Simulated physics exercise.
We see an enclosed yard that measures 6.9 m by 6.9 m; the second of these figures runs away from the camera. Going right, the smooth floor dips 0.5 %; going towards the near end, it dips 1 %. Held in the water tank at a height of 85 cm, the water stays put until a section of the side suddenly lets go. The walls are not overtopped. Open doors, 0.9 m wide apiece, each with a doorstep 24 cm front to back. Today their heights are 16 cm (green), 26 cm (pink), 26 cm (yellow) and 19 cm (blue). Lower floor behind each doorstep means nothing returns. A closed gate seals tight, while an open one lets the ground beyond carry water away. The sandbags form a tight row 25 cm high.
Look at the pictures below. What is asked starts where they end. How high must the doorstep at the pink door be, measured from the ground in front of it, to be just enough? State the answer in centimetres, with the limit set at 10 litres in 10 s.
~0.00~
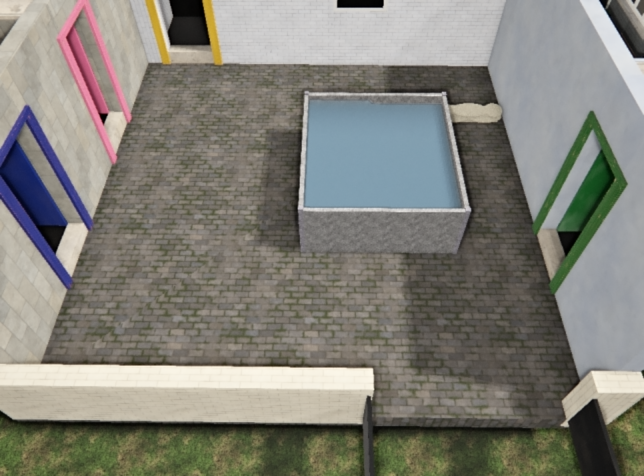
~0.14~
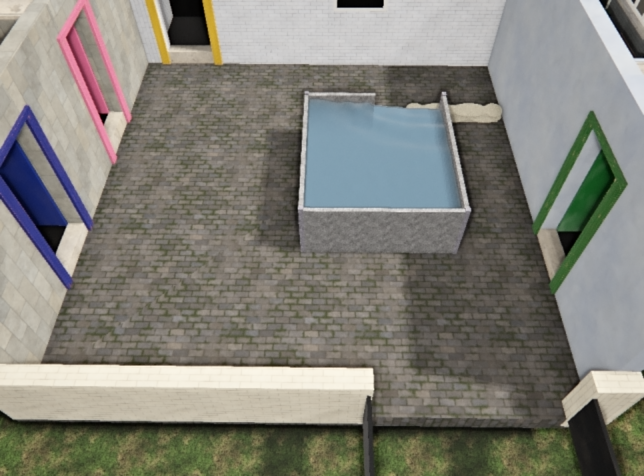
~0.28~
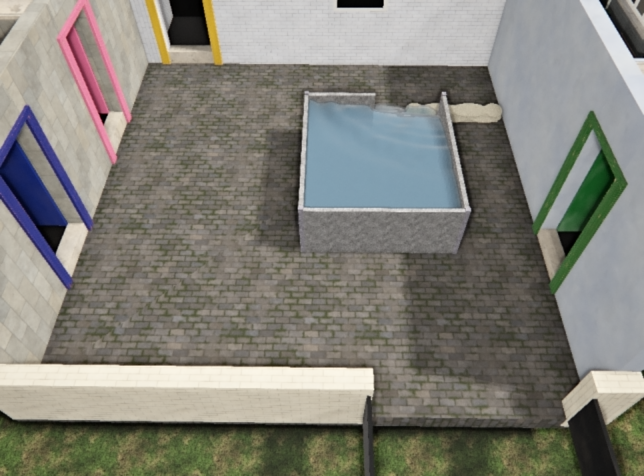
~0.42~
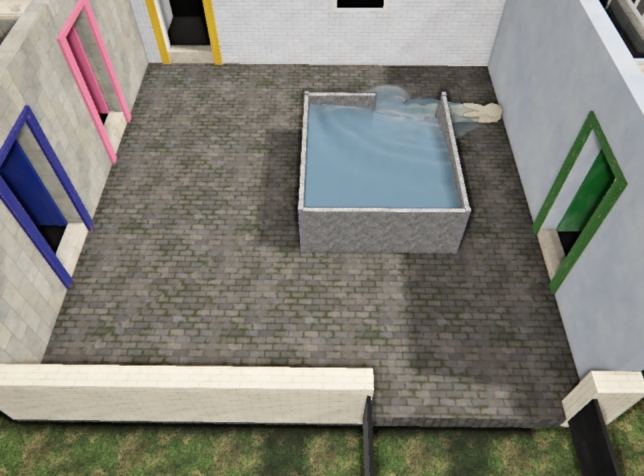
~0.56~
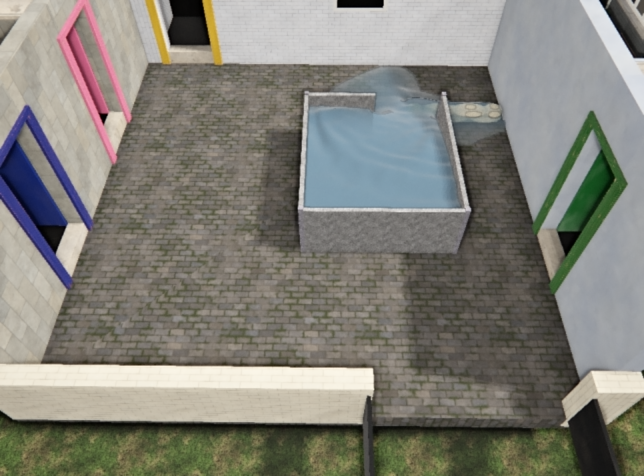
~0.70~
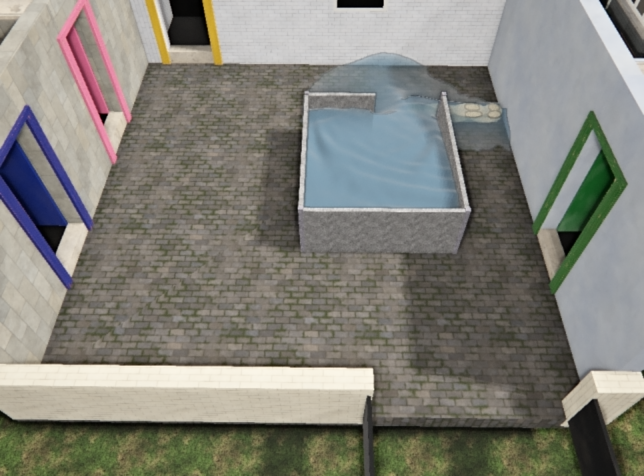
About 15 cm.
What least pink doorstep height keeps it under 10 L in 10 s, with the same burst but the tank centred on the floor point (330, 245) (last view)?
That setup calls for roughly 12.5 cm.
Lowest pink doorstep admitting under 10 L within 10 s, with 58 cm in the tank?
Something near 8.0 cm should do.
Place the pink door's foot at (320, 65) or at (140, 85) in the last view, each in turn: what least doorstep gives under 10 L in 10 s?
About 26 cm for the first and 23 cm for the second.
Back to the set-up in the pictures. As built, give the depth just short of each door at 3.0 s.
Green door 4 cm, pink door 10 cm, yellow door 7 cm, blue door 0 cm.
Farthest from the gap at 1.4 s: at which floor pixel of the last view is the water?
The farthest wet point is roughly at (246, 65) in the last view.
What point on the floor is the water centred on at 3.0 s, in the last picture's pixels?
Centre of the water: Approx. (373, 144) px.
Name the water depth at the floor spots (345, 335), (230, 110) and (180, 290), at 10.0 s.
About 8, 5 and 4 cm.
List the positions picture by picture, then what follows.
The first picture shows still water, 85 cm deep, in the water tank at (379, 150); the pink door at (102, 93) is dry.
In the second picture, the gap is on the far side, the front 0.3 m out at a hidden place; the back of the water tank holds 85 cm.
In the third picture, the gap is on the far side, the front 0.9 m out at a hidden place; the back of the water tank holds 85 cm.
In the fourth picture, water pours out on the far side and has run 1.5 m, to (387, 87); about 9 cm deep outside, 85 cm at the back.
In the fifth picture, the front is at (385, 68), 2.1 m from the gap on the far side; 4.1 m2 of floor is wet, 85 cm left at the back.
In the sixth picture, the front is at (343, 66), 2.2 m from the gap on the far side; 5.6 m2 of floor is wet, 81 cm left at the back; 3.4 m in a straight line remain to the pink door at (102, 93).
After 1.4 s water covers 20 % of the floor, deepest (60 cm) near (414, 126); it has not reached the pink door.
After 3.0 s water covers 50 % of the floor, deepest (40 cm) near (414, 126); 10 cm at the pink door, 0 litres in over its 26 cm doorstep.
After 10.0 s water covers 95 % of the floor, deepest (21 cm) near (582, 400); 12 cm at the pink door, 0 litres in over its 26 cm doorstep.
At the pink door as built, the water arrived by 2.9 s and peaked near 20 cm at 5.2 s.
Run again over the same 10 s with other heights there, 22 litres in over 13 cm, 2 litres over 18 cm. The limit of 10 litres is kept from about 15 cm up.
